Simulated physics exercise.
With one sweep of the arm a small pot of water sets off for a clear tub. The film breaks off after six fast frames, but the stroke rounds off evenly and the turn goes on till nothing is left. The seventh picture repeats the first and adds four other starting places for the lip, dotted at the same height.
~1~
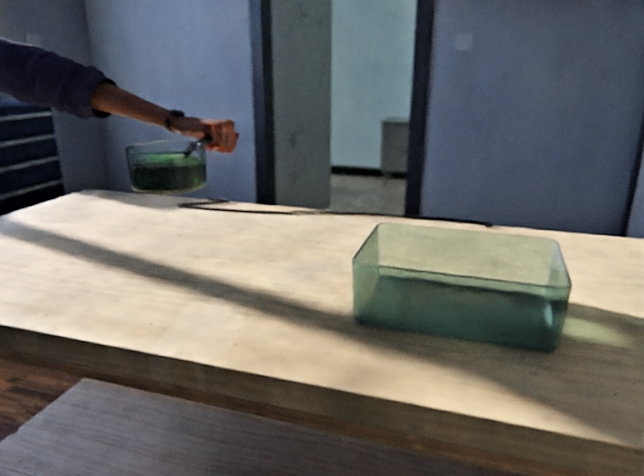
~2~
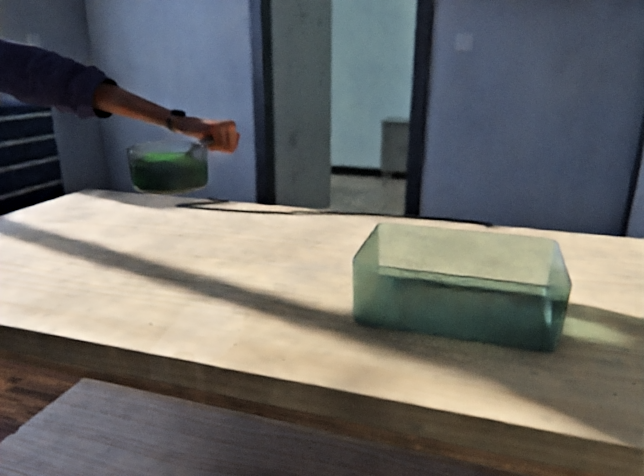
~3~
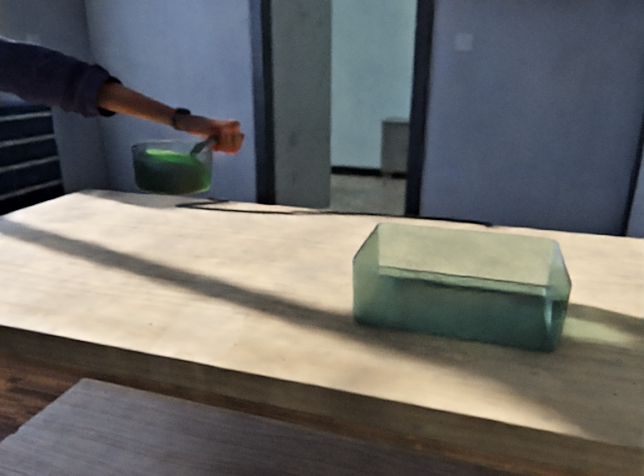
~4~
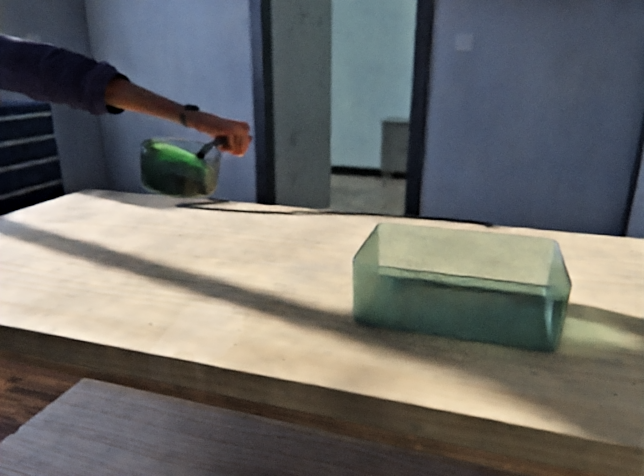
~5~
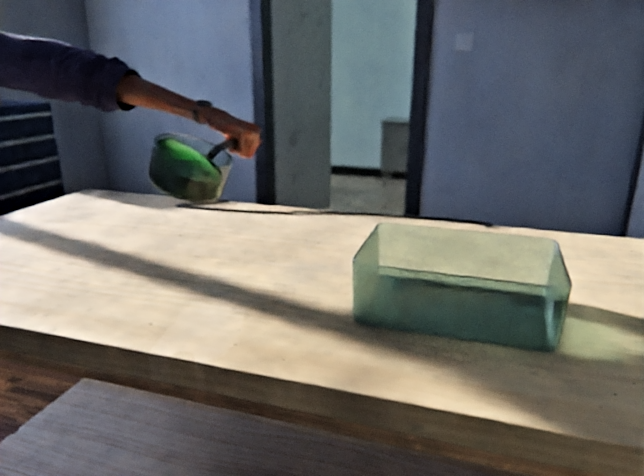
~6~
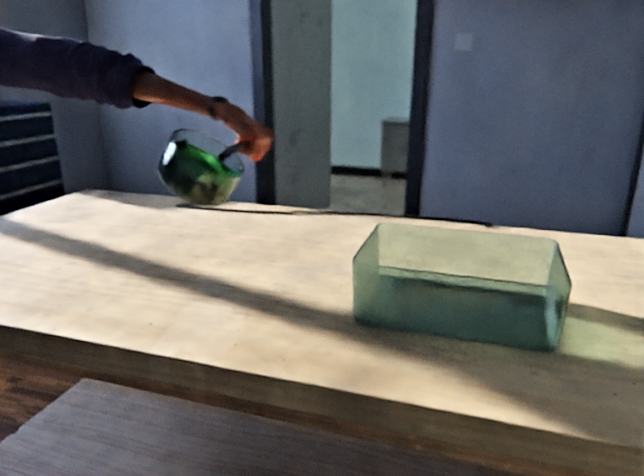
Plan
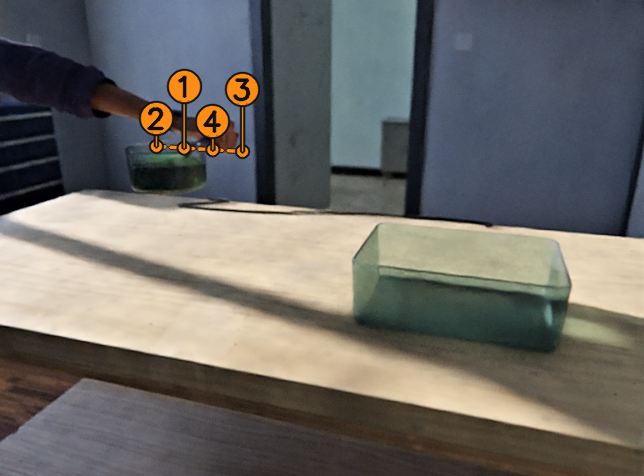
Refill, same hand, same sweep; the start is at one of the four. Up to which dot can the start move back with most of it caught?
The limit is 3.
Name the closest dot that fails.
That is dot 4.
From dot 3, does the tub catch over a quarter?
Yes.
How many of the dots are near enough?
One of them.
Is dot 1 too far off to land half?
Yes.
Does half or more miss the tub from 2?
Yes.
In orange, 1 at (184, 148); 2 at (156, 146); 3 at (242, 151); 4 at (212, 149).
With 1, about 0 % lands in the tub, 95 % falls short and 5 % goes beside or beyond.
With 2, about 0 % lands in the tub, 100 % falls short.
With 3, about 85 % lands in the tub, 9 % falls short and 6 % goes beside or beyond.
With 4, about 5 % lands in the tub, 89 % falls short and 6 % goes beside or beyond.
